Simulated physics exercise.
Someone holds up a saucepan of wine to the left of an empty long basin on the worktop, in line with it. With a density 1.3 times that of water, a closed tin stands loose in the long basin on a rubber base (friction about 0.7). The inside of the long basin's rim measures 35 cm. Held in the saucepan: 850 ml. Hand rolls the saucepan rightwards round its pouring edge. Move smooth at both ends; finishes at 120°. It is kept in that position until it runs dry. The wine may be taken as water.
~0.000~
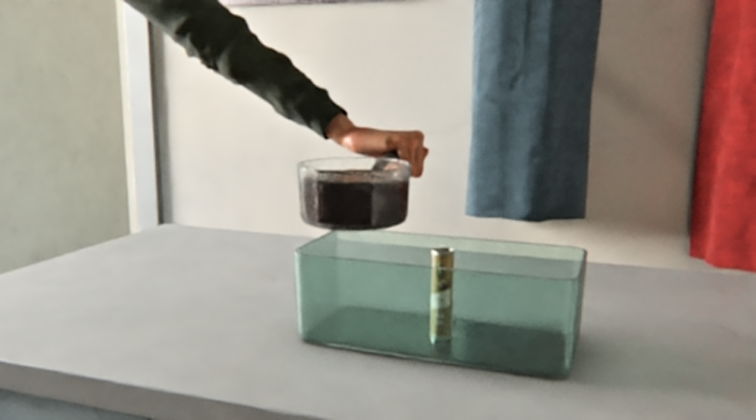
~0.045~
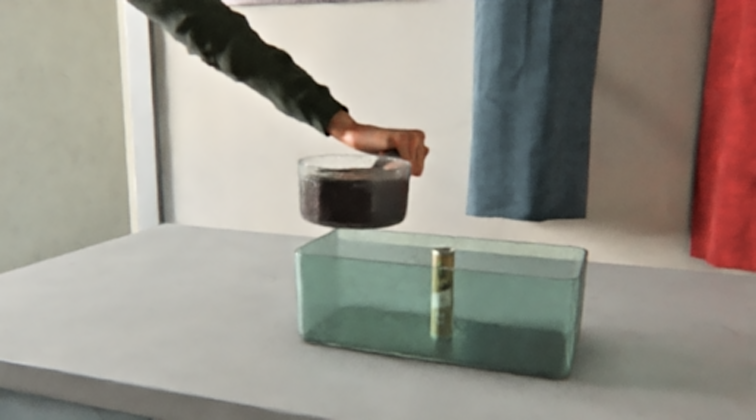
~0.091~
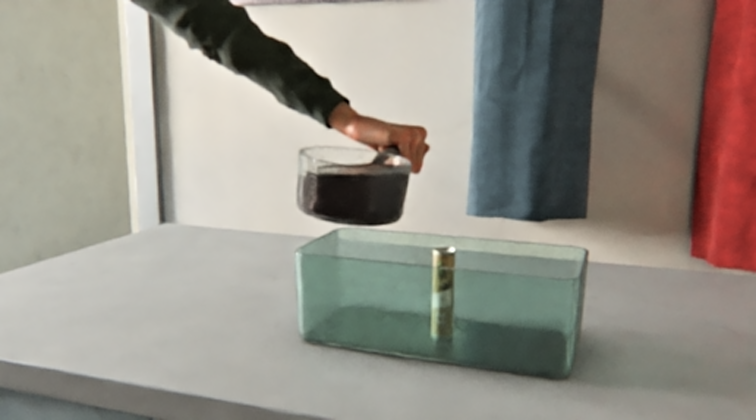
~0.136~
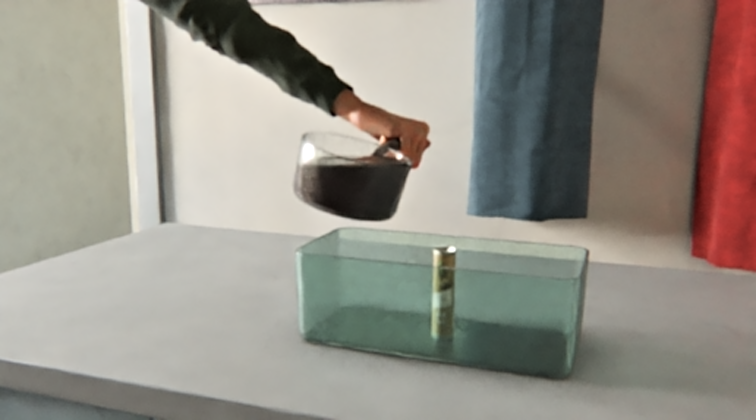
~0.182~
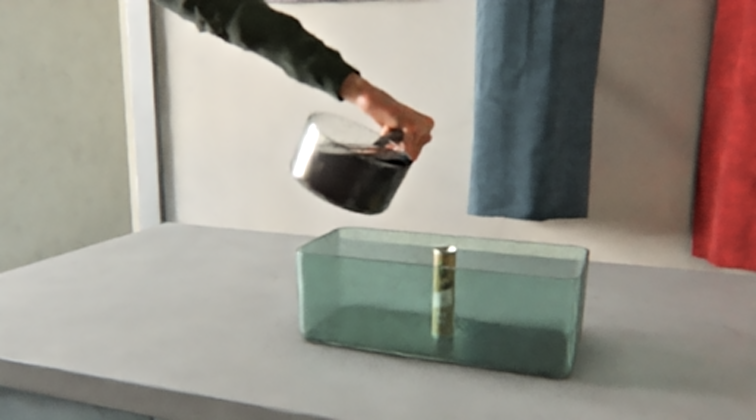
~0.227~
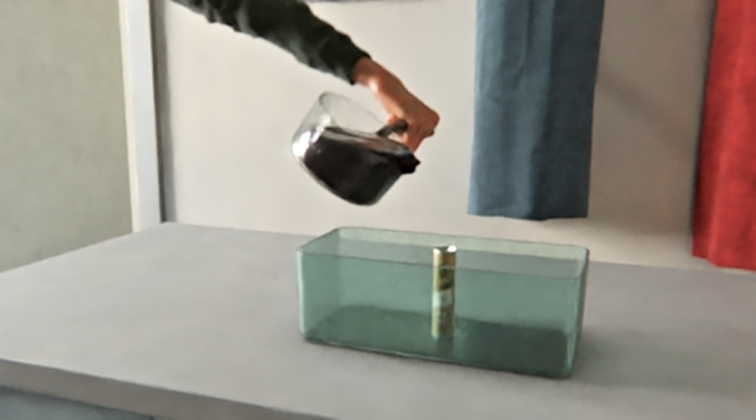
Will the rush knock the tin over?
It's bound to withstand the flow.
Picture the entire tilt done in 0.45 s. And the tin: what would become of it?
Result: Tin upright.
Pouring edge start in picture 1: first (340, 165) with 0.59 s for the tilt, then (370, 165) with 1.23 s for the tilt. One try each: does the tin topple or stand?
Run one: It tumbles. Run two: It tumbles.
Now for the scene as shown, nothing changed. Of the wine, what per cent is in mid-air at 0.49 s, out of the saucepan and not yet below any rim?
I'd put it at about 56 percent.
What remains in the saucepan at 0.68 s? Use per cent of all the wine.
1 %.
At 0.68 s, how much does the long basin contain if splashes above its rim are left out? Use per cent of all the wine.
I'd say roughly 88 in a hundred of it.
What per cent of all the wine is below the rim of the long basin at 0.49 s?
14 %, give or take.
By 0.49 s the tilt is 111° and 29 per cent is still to pour; the tin stands where it began.
By 0.68 s the tilt is 120° and 1 per cent is still to pour; the tin stands where it began.
By 0.87 s the tilt is 120° and 0 per cent is still to pour; the tin stands where it began.
By 1.09 s the tilt is 120° and 0 per cent is still to pour; the tin stands where it began.
At rest the tin stands where it began.
